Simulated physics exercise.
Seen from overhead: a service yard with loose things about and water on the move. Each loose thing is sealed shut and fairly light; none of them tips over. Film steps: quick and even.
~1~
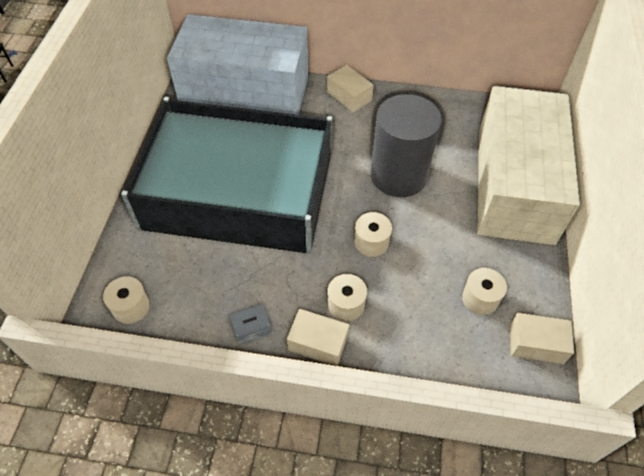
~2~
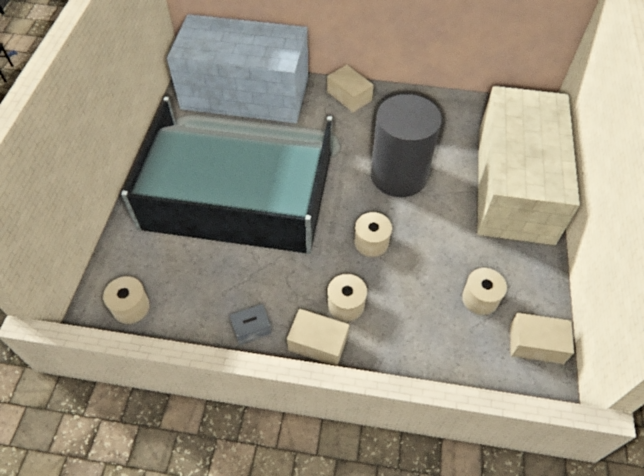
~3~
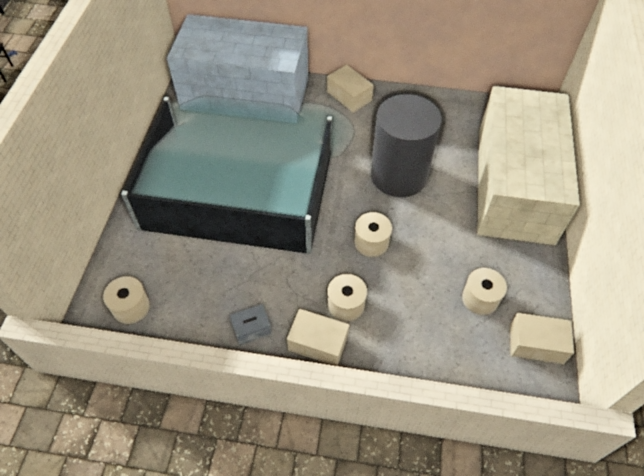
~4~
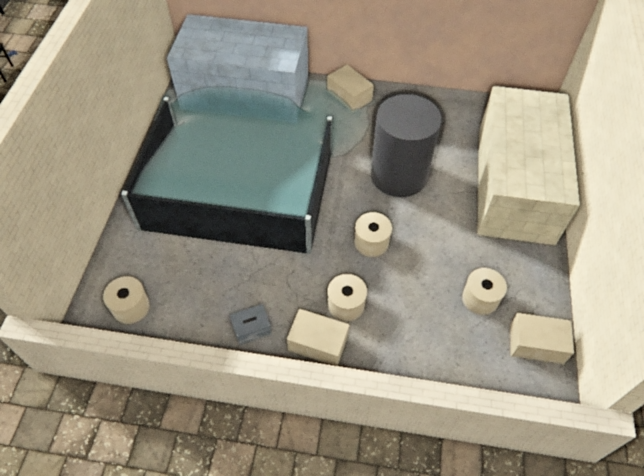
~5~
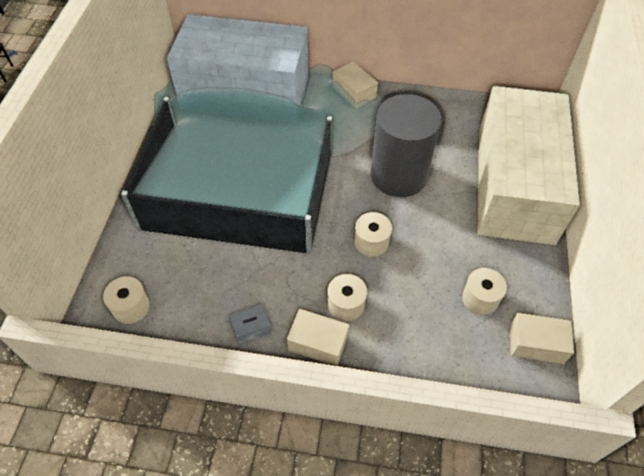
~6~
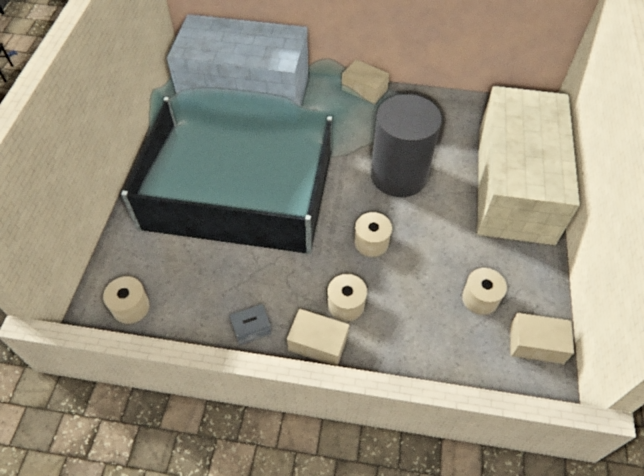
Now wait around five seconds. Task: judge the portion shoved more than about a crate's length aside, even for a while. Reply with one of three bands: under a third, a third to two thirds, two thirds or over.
A third to two thirds.
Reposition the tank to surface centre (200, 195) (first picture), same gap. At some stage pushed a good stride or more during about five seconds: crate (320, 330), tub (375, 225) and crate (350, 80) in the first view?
Well, the first one didn't get far, the second got driven a long way, and the third got driven a long way.
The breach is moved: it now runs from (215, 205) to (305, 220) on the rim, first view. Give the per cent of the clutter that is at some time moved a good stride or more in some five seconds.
Near 80 in a hundred.
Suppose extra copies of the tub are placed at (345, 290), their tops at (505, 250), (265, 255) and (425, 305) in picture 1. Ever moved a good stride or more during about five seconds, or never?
Result by item: Stays where it is / stays where it is / stays where it is.
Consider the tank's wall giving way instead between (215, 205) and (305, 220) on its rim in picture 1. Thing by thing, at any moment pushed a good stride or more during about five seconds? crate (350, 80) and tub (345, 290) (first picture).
The first one stopped short; the second one went the full distance.
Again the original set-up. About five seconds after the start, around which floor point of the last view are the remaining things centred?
Roughly at (399, 278).
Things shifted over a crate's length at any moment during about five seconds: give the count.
It adds up to 4.
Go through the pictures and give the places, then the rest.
The first frame shows a crate at (350, 80), on the bottom; a tub at (123, 294), on the bottom; 0 of 8 have shifted.
The second frame shows a crate at (350, 80), on the bottom; a tub at (123, 294) rests on the ground; 0 of 8 have shifted.
The third frame shows a crate at (350, 80) rests on the ground; a tub at (123, 294), on the bottom; 0 of 8 have shifted.
The fourth frame shows a crate at (350, 80), on the bottom; a tub at (123, 294) rests on the ground; 0 of 8 have shifted.
The fifth frame shows a crate at (355, 77) rests on the ground, close to its start; a tub at (123, 294), on the bottom; 1 of 8 have shifted.
The sixth frame shows a crate at (366, 74) rests on the ground, close to its start; a tub at (123, 294), on the bottom; 1 of 8 have shifted.
A moment on, 1 of 8 are well off their spots; 1 afloat.
Next, 1 of 8 are well off their spots; 1 afloat.
Later, 2 of 8 are well off their spots; 1 afloat.
In the end, 4 of 8 are well off their spots, and 4 have been at some point; 6 afloat.
